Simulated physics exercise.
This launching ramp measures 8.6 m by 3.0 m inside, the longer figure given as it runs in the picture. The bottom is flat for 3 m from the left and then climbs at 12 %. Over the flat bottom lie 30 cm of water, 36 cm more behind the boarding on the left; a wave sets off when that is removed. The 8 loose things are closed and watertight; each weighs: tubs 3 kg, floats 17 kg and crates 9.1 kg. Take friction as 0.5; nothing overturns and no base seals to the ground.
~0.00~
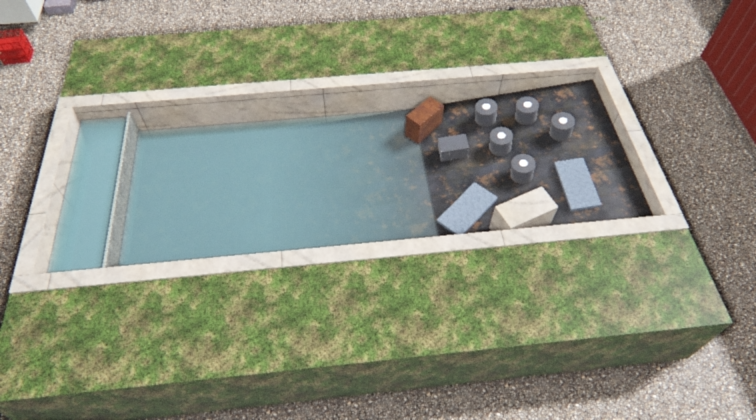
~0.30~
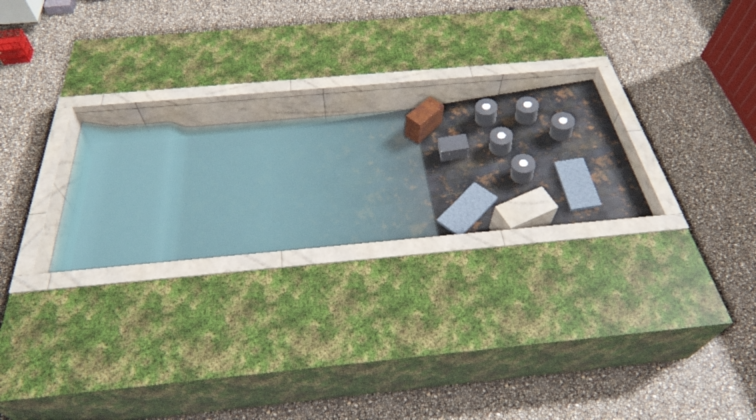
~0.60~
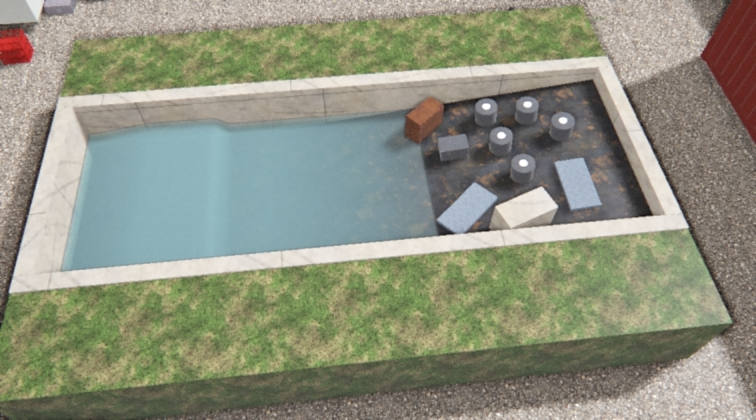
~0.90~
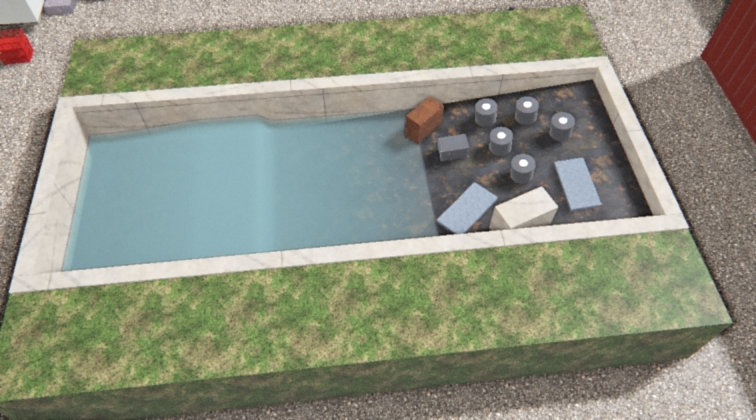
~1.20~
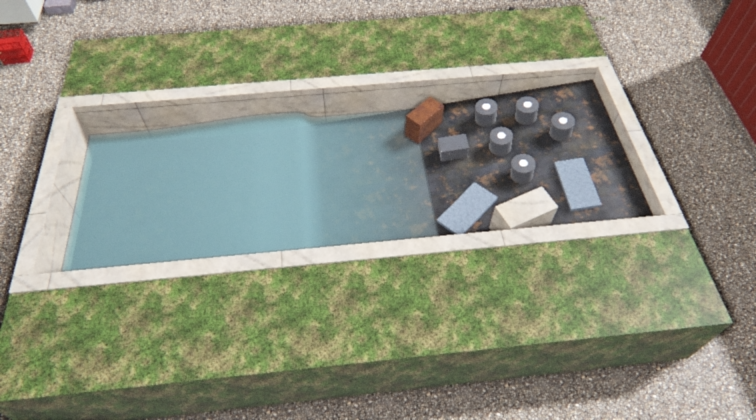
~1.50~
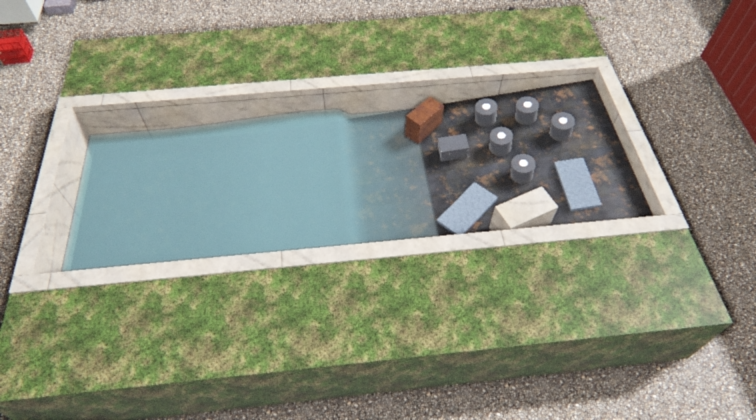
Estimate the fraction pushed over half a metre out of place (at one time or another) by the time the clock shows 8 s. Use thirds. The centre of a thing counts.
That comes to two thirds or more.
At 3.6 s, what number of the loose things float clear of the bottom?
At that moment 5.
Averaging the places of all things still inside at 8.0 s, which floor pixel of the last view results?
At about (427, 187).
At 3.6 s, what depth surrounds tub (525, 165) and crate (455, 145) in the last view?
Roughly 7 and 6 cm.
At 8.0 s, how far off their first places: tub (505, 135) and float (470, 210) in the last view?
In turn: 250 cm, 120 cm.
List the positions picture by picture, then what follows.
In the first frame, a tub at (488, 107), on the bottom; a float at (468, 208) rests on the ground; 16.3 m2 under water; 0 of 8 have shifted.
In the second frame, a tub at (488, 107) rests on the ground; a float at (468, 208), on the bottom; water covers 16.3 m2; 0 of 8 have shifted.
In the third frame, a tub at (488, 107), on the bottom; a float at (468, 208), on the bottom; 16.3 m2 under water; 0 of 8 have shifted.
In the fourth frame, a tub at (488, 107) rests on the ground; a float at (468, 208) rests on the ground; water covers 16.3 m2; 0 of 8 have shifted.
In the fifth frame, a tub at (488, 107) rests on the ground; a float at (468, 208), on the bottom; 16.3 m2 under water; 0 of 8 have shifted.
In the sixth frame, a tub at (488, 107) rests on the ground; a float at (468, 208), on the bottom; water covers 16.3 m2; 0 of 8 have shifted.
After 2.1 s 0 of 8 are over 50 cm from their spots; 0 afloat.
After 3.6 s 1 of 8 are over 50 cm from their spots; 5 afloat.
After 5.6 s 5 of 8 are over 50 cm from their spots; 4 afloat.
After 8.0 s 6 of 8 are over 50 cm from their spots, and 6 have been at some point; 5 afloat.
